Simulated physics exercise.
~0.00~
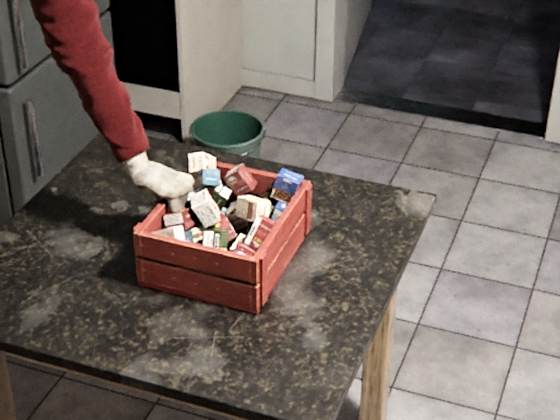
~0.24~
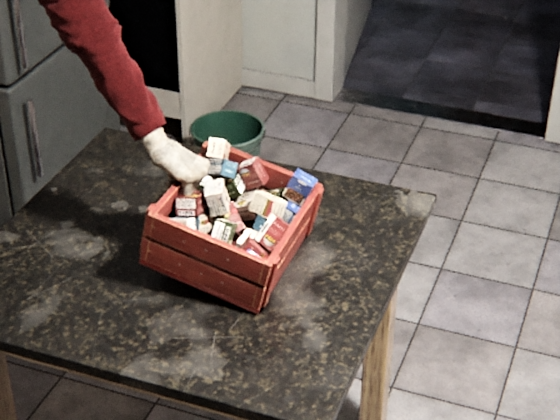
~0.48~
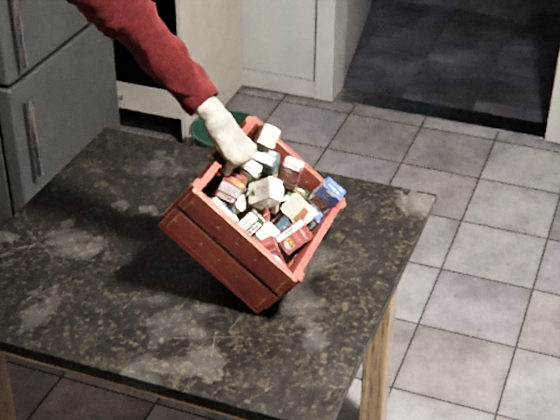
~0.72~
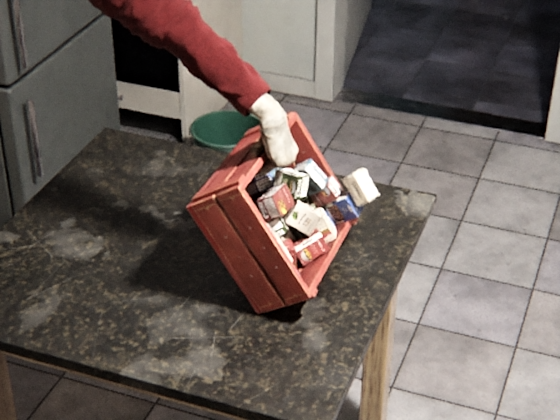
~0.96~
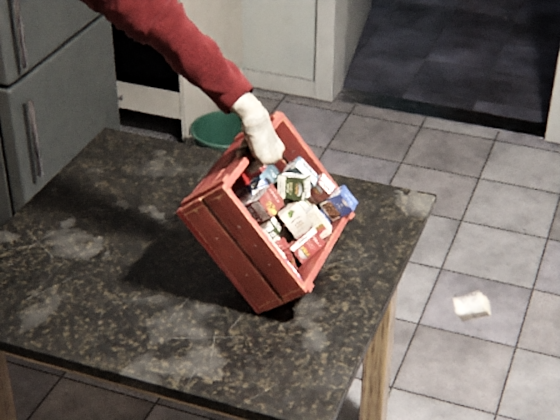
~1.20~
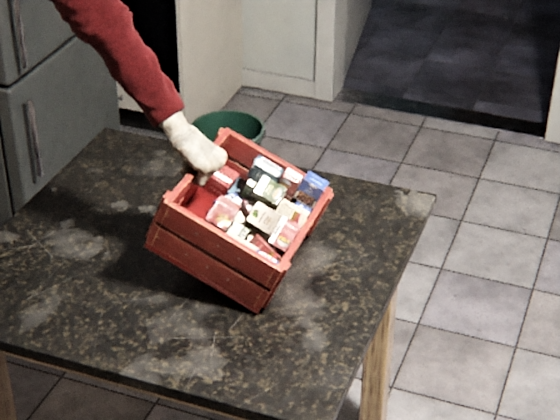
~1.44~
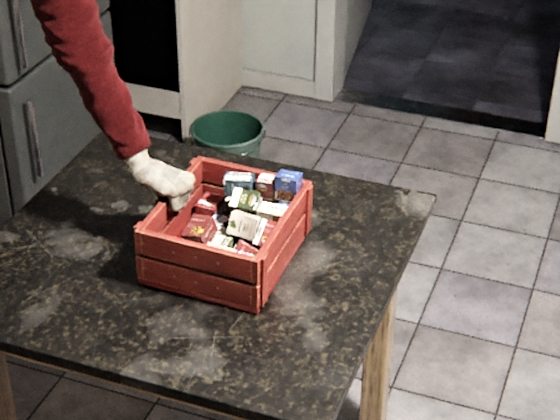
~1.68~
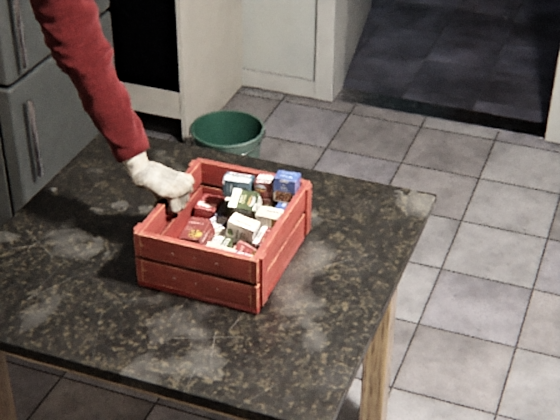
At first, a red basket filled with small cartons stands flat on a dark, mottled table while a white-gloved hand in a red sleeve holds its left end. The hand raises that end, and the basket leans to the right in stages, with its right edge staying on the table. As the lean grows steep, the cartons slide toward the lower side and one pale carton tips out over the edge. It drops past the table to the tiled floor as the hand begins lowering the basket. The basket settles flat again, with nearly all its cartons still inside, bunched toward the right.
